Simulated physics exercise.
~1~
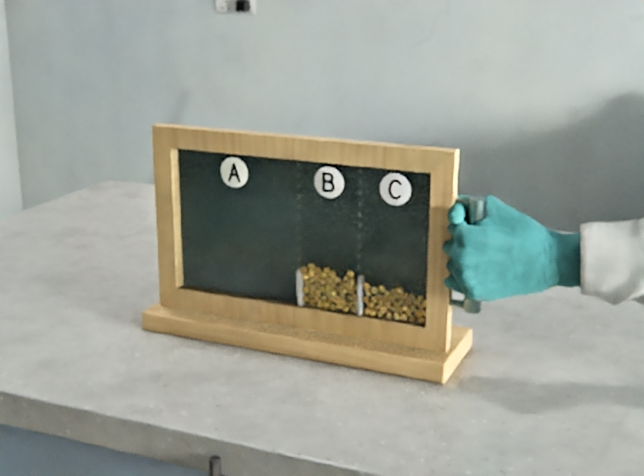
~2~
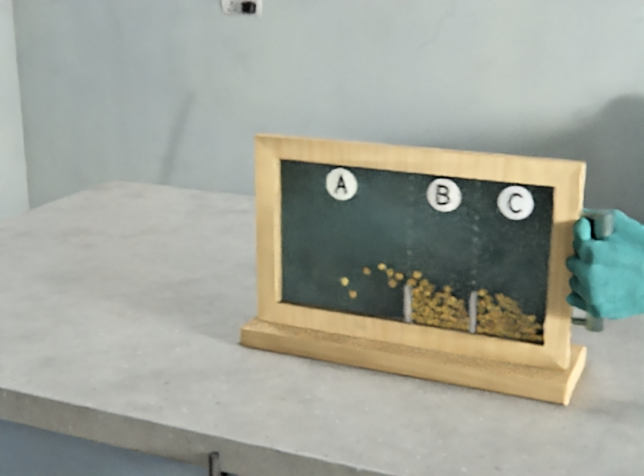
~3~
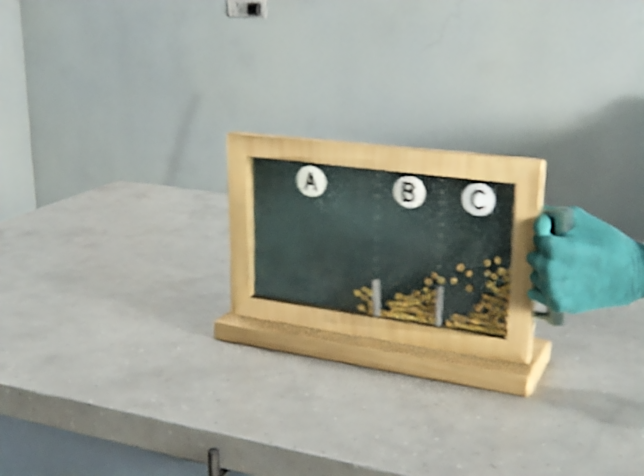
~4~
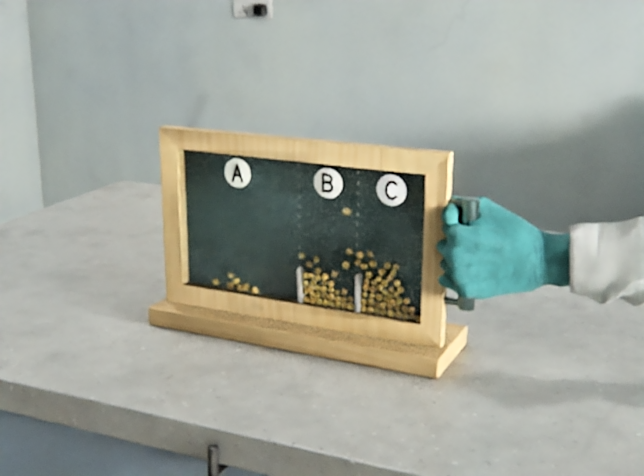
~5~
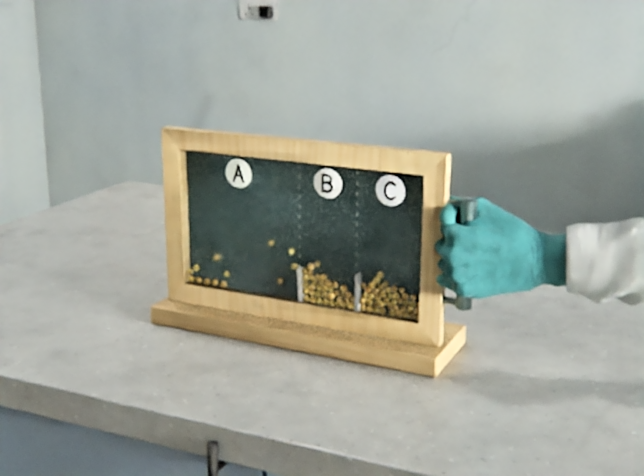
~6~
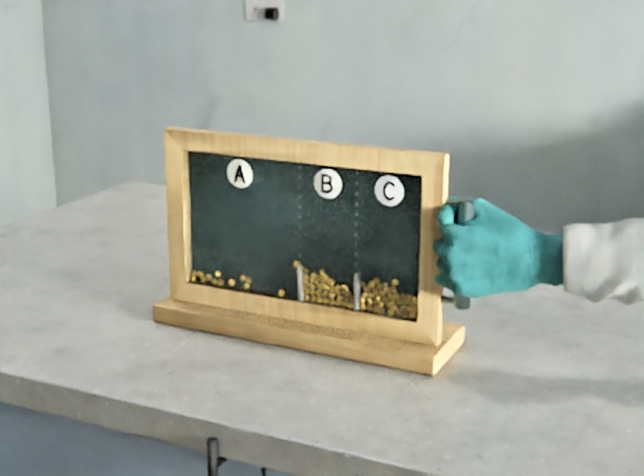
A wooden-framed box with a dark panel stands on a pale grey counter against a grey wall, seen from slightly above and in front, a teal-gloved hand gripping its right side. Strips lettered A, B and C run left to right, with small golden beads heaped low in B and C and none in A. The hand slides the box right, and some beads spill over the low divider into A. It then draws the box back left to its starting place, beads scattering upward. They settle with a few lying in A and most still in B and C.
